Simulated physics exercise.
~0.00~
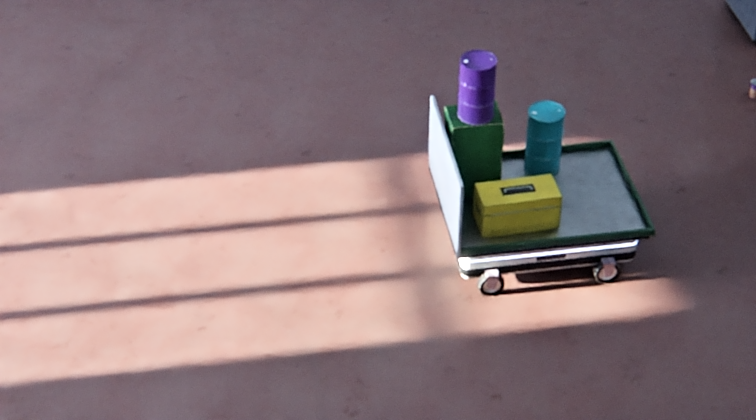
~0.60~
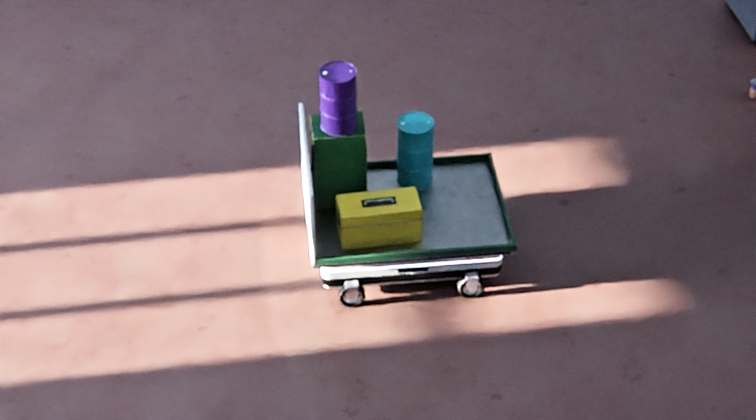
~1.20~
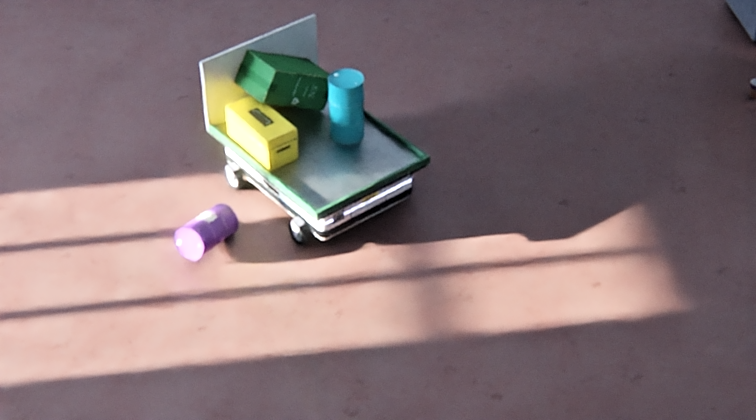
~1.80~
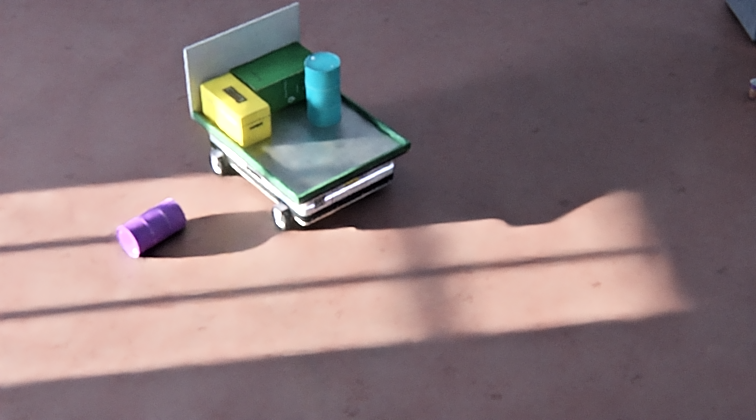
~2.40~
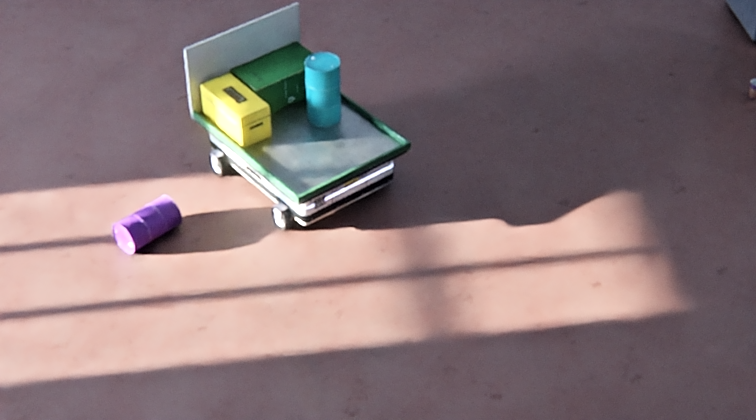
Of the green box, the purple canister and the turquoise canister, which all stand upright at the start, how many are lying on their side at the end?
Two of them are on their side at the end, the green box on the cart and the purple canister on the floor. The turquoise canister is still upright.
